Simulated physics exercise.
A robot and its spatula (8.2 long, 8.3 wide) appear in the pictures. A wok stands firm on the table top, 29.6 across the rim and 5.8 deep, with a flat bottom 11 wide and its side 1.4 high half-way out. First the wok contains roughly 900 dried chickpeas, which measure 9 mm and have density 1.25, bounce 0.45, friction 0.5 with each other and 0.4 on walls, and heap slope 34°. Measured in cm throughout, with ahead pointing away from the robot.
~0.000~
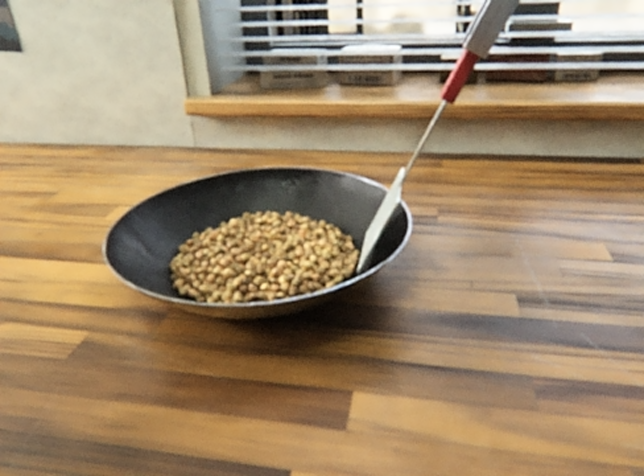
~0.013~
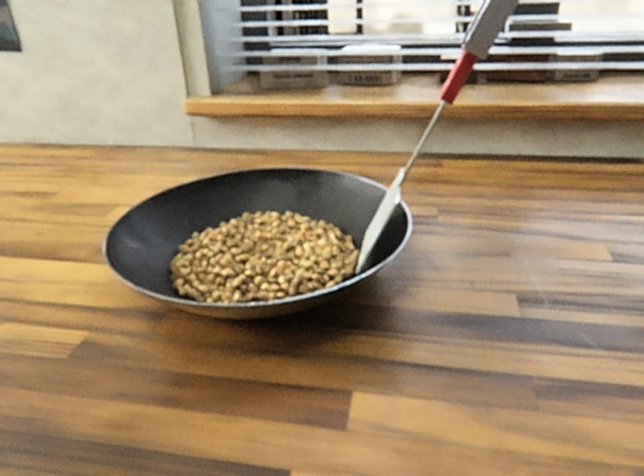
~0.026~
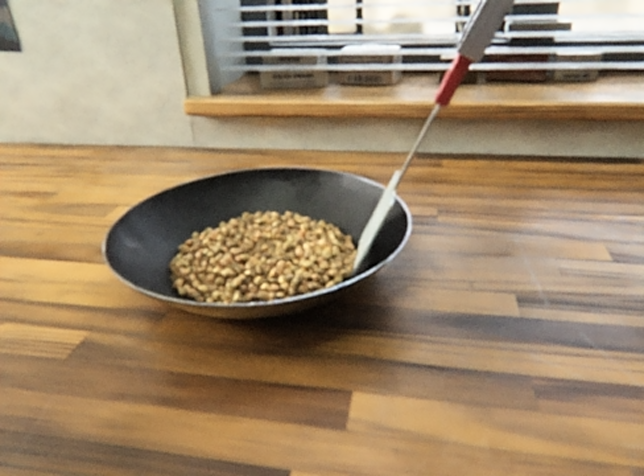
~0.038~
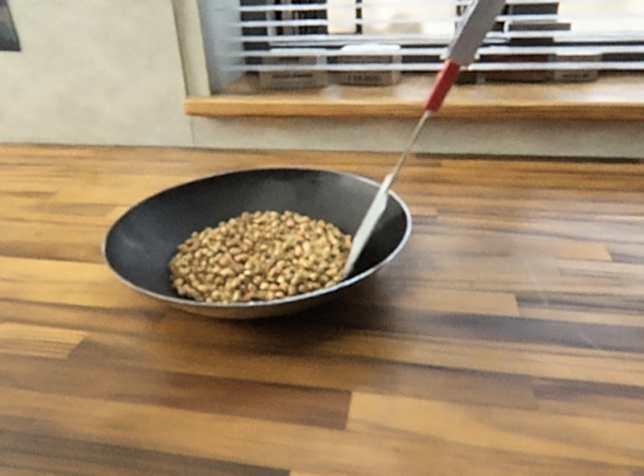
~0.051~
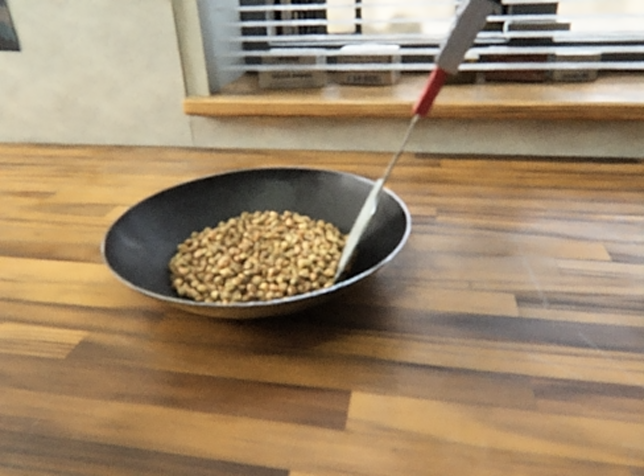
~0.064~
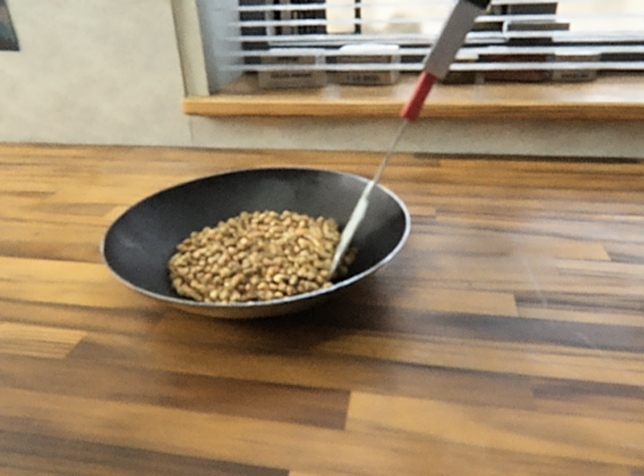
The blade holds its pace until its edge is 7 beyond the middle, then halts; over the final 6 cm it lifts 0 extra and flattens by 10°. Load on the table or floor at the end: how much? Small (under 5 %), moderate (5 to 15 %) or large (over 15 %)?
Small.
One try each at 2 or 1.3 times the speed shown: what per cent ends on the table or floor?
Around 10 per cent, then around 5 per cent, would end on the table or floor.
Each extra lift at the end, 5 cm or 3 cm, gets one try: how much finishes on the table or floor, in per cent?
I'd put it near 0 in a hundred, then near 0 in a hundred.
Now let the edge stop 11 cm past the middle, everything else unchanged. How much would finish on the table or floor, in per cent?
It would be near 25 per cent.
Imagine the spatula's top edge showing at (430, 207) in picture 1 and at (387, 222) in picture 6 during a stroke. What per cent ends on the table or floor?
Some 0 percent ends up on the table or floor.
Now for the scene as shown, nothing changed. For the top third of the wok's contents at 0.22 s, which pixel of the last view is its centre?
It is centred at about (203, 237).
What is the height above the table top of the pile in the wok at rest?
6.5 cm.
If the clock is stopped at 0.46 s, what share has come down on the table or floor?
Roughly 0 percent.
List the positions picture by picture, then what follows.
In the first picture, the spatula top edge at (400, 184), sloping 65°; upper third of the load around (263, 251), from x 175 to 355, top at y 215; 900 in the wok.
In the second picture, the spatula top edge at (400, 184), sloping 65°; upper third of the load around (263, 251), from x 175 to 355, top at y 215.
In the third picture, the spatula top edge at (395, 187), sloping 65°; upper third of the load around (263, 250), from x 175 to 355, top at y 215.
In the fourth picture, the spatula top edge at (386, 191), sloping 65°; upper third of the load around (262, 250), from x 175 to 355, top at y 215.
In the fifth picture, the spatula top edge at (376, 195), sloping 65°; upper third of the load around (262, 250), from x 175 to 355, top at y 215.
In the sixth picture, the spatula top edge at (367, 198), sloping 65°; upper third of the load around (263, 250), from x 170 to 355, top at y 215; 900 in the wok.
After 0.14 s, sloping 65°, highest piece 5 above the table; 900 in the wok.
After 0.22 s, sloping 62°, highest piece 5 above the table; 900 in the wok.
After 0.46 s, sloping 55°, highest piece 7 above the table; 899 in the wok, 1 on the blade or in flight.
After 1.51 s, sloping 55°, highest piece 6 above the table; 899 in the wok, 1 on the table or floor.
In the end, 899 in the wok, 1 on the table or floor. That is 0 % on the table or floor.
